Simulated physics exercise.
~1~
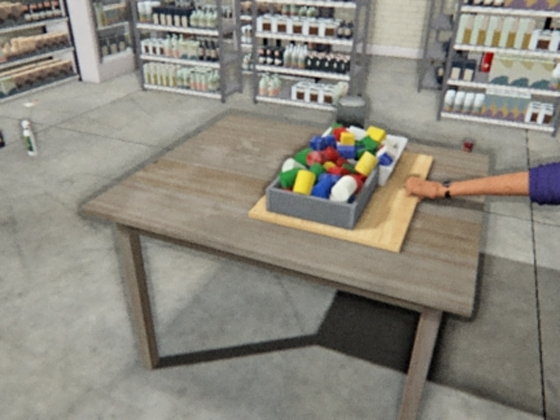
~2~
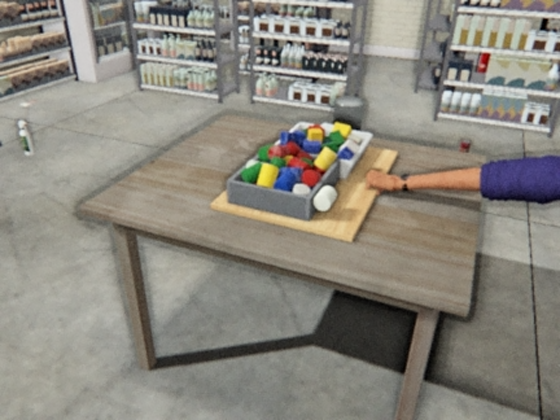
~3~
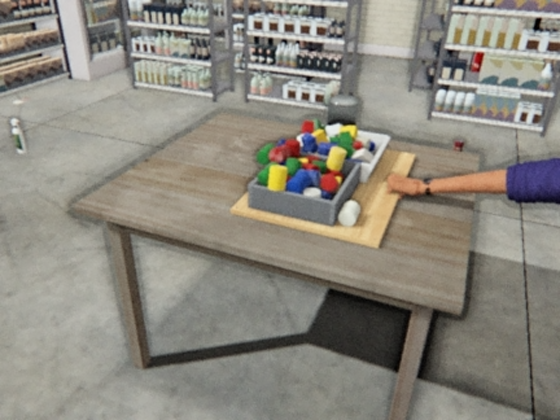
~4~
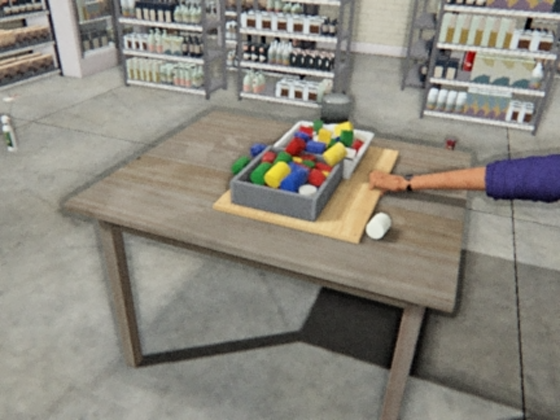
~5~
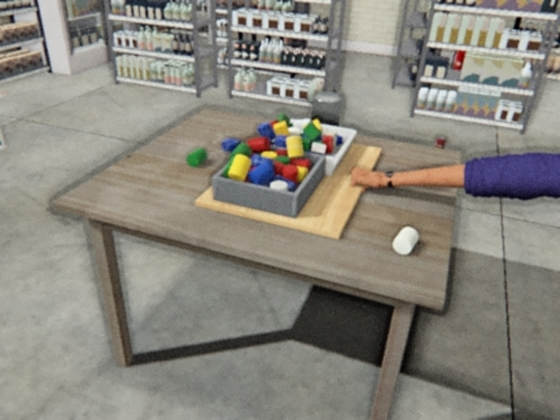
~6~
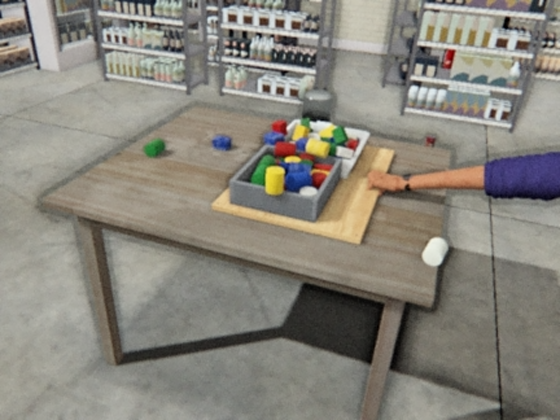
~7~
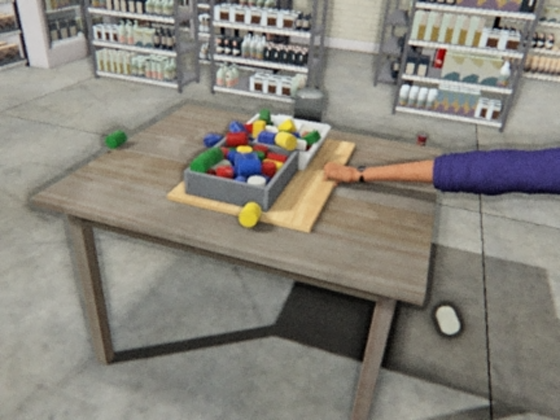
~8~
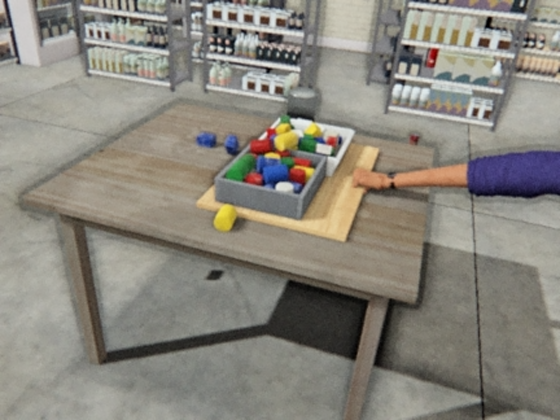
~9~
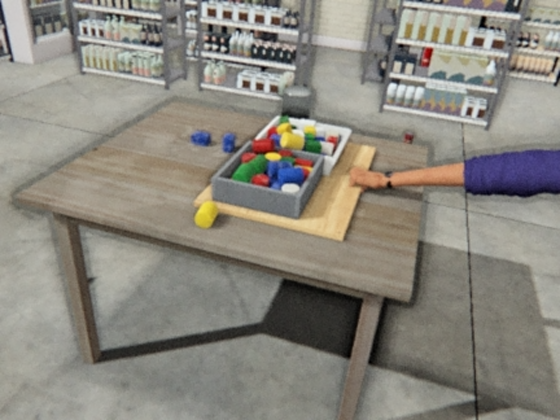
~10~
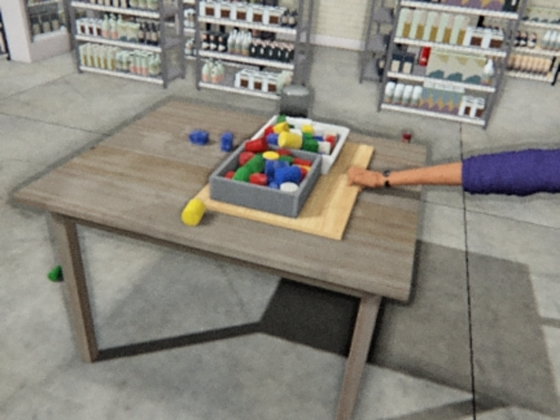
In a store aisle with stocked shelves behind, an arm in a purple sleeve grips a wooden board on a table, carrying a grey tote and a white tote heaped with colourful pieces. The hand slides the board left and right repeatedly, and the pieces jostle. A white piece tumbles out, rolls right across the tabletop and drops to the floor, while a green one rolls left and also goes over the edge. Two blue pieces and a yellow one spill onto the table. Finally the board rests still, with most pieces still in the totes and the green one on the floor.
